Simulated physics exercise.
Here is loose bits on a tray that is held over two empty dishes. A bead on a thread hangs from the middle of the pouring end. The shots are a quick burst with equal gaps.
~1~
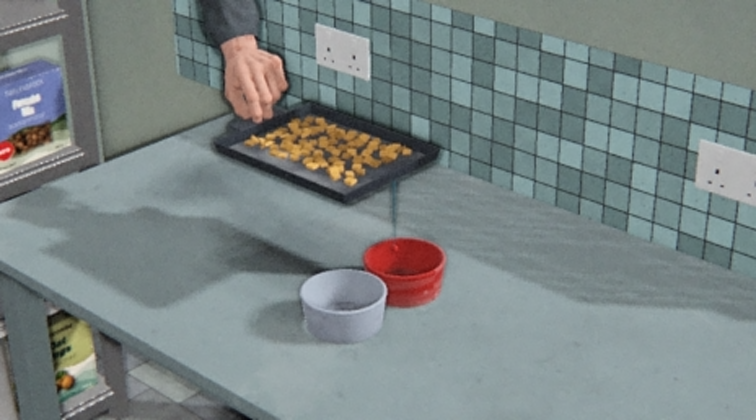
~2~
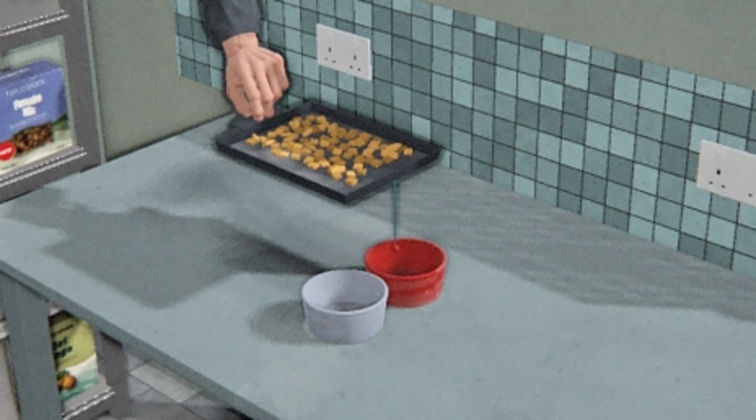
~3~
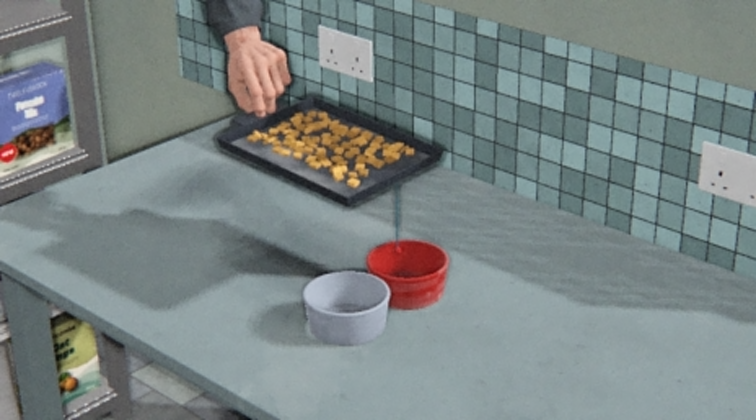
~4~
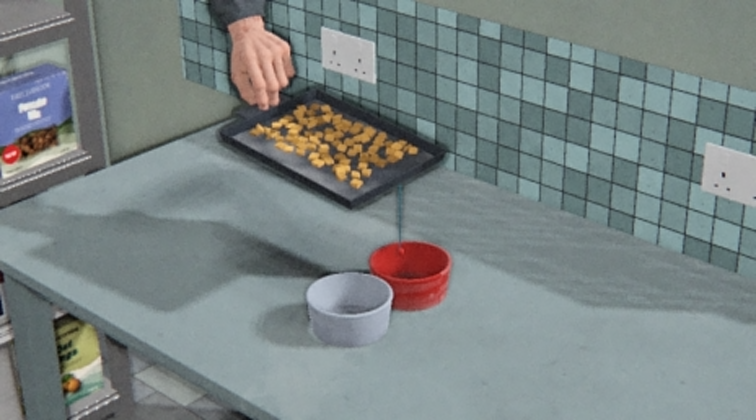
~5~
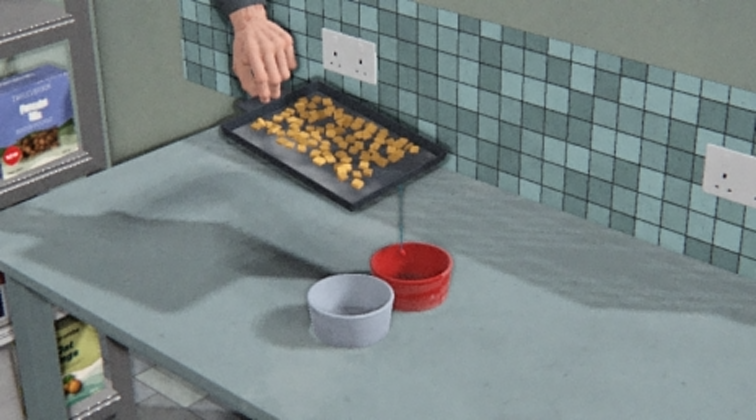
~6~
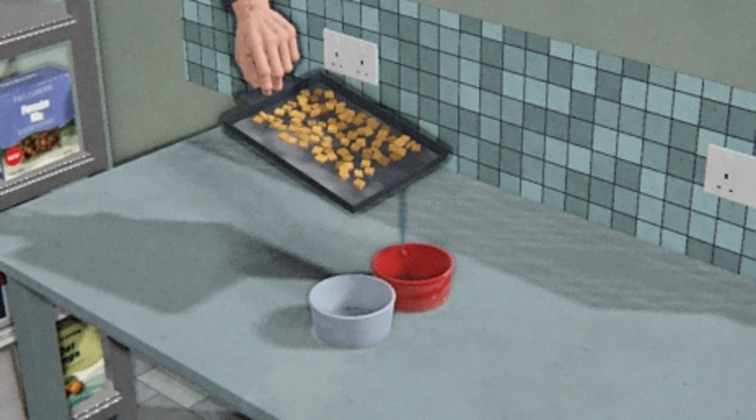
We see a hand holding a dark tray of golden cereal squares above a red dish and a pale grey dish on a counter, slowly tilting it a little so its near left corner dips lowest.
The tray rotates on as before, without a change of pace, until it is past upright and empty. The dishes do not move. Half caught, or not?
In the dishes lies more than half of it.
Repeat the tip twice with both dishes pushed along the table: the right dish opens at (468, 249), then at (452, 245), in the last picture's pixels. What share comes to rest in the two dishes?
About 60 and 70 per cent.
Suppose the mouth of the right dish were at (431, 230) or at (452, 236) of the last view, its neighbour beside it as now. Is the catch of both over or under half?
One: The smaller part. Two: Less than half.
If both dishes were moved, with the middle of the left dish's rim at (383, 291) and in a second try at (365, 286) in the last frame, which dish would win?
In turn: The left-hand dish; the left one.
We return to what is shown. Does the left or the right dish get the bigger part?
More ends in the left dish.
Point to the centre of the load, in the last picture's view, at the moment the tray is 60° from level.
Near (371, 176).
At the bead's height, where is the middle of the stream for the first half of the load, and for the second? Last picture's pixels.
First near (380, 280), later near (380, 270).
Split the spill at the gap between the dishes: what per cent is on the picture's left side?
Near 10 %.
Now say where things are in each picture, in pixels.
The first frame shows corners of the pouring end at (344, 193) and (436, 149), level; middle of the load at (324, 144), cereal squares; left dish at (374, 318); right dish at (434, 283); bead on its thread at (394, 248).
The second frame shows corners of the pouring end at (346, 193) and (438, 149), level; middle of the load at (325, 144).
The third frame shows corners of the pouring end at (348, 196) and (440, 150), tipped barely, lowest at the left corner; middle of the load at (327, 142).
The fourth frame shows corners of the pouring end at (351, 199) and (443, 150), tipped a little, lowest at the left corner; middle of the load at (330, 138).
The fifth frame shows corners of the pouring end at (352, 202) and (444, 150), tipped a little, lowest at the left corner; middle of the load at (331, 134).
The sixth frame shows corners of the pouring end at (354, 204) and (446, 150), tipped a little, lowest at the left corner; middle of the load at (333, 129); left dish at (383, 323); right dish at (443, 288).
Soon, tray tipped steeply; nearly all on the tray; a stray few in the air.
A while on, tray tipped right over; about a quarter on the tray; about a quarter in the left dish; a stray few in the right dish; a small part outside both; about a third in the air.
Towards the end, tray tipped past a quarter turn; about two thirds in the left dish; about a quarter in the right dish; about a quarter outside both.
Finally, tray tipped past a quarter turn; about two thirds in the left dish; about a quarter in the right dish; about a quarter outside both.
